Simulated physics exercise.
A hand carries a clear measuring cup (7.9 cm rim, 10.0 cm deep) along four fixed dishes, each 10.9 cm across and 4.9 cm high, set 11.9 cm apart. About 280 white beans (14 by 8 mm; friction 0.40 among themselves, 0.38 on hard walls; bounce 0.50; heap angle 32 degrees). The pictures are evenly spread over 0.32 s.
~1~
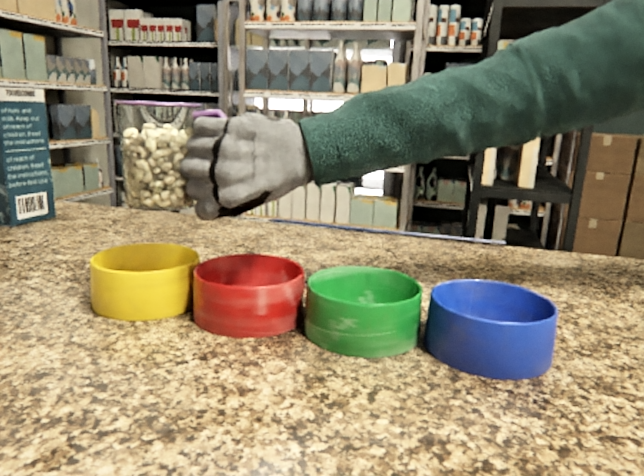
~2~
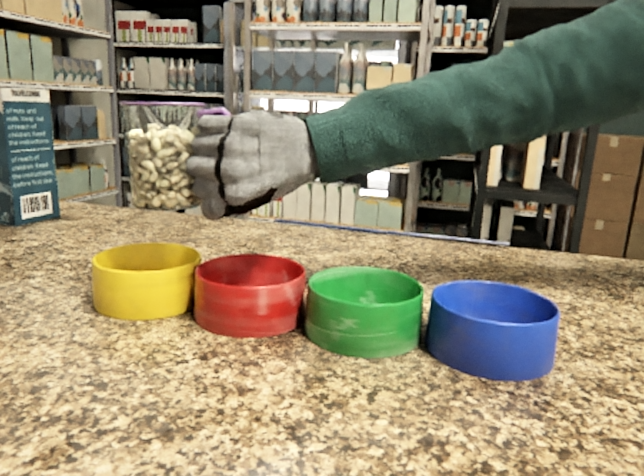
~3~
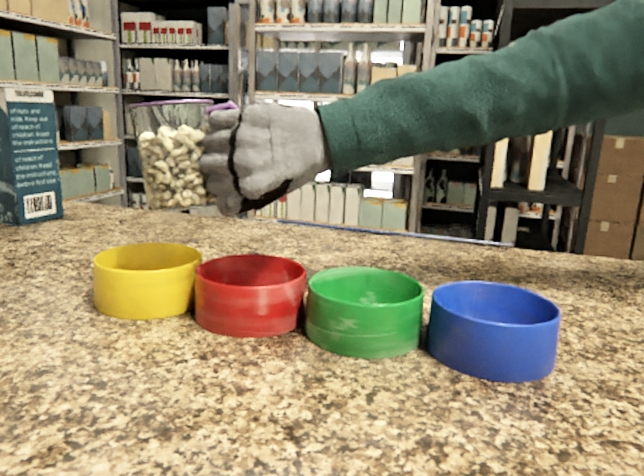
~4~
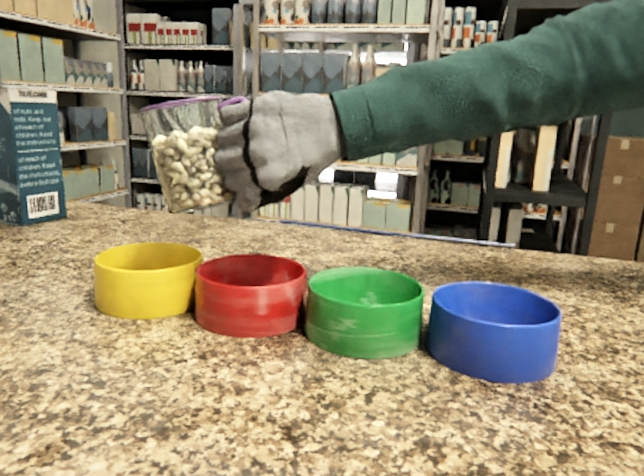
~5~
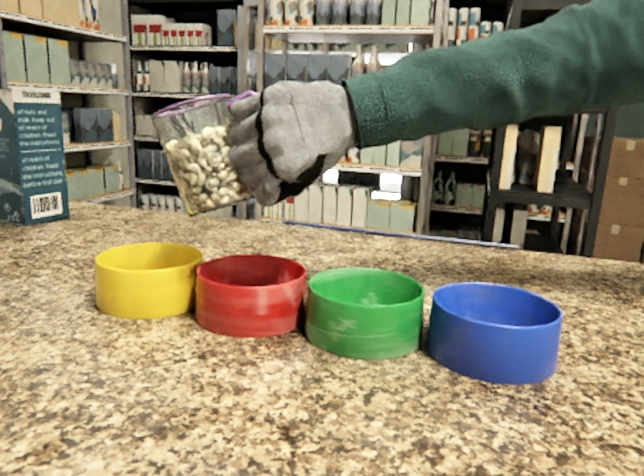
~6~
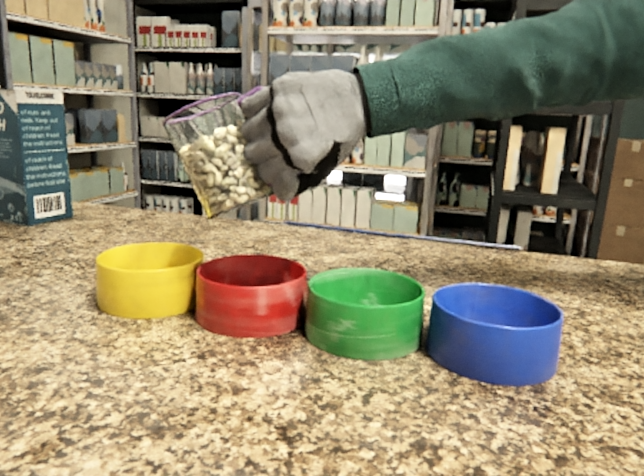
A gloved hand moves a clear cup of white beans right while gradually tilting it left.
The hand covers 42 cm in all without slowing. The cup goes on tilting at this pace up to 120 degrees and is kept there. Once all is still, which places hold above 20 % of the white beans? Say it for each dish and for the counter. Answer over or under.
Red under, blue over, green over, yellow under, counter under.
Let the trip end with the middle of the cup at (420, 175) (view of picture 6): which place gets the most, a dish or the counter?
Most goes to: Green.
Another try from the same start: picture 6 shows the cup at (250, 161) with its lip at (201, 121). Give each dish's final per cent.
Red 0, blue 100, green 0, yellow 0.
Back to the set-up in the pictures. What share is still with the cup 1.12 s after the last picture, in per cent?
Roughly 30 per cent.
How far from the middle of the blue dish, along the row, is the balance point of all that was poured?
Some 6 cm to the left.
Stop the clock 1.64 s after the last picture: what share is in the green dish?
Some 45 per cent.
Then, 0.67 s after the last picture, tilt 92 degrees; cup holds 100 %.
Then, 1.12 s after the last picture, tilt 120 degrees; cup holds 30 %, blue 10 %, green 40 %.
Then, 1.64 s after the last picture, tilt 120 degrees; cup holds 0 %, blue 45 %, green 45 %.
In the end, red 0 %, blue 45 %, green 45 %, yellow 0 %, counter 15 %.
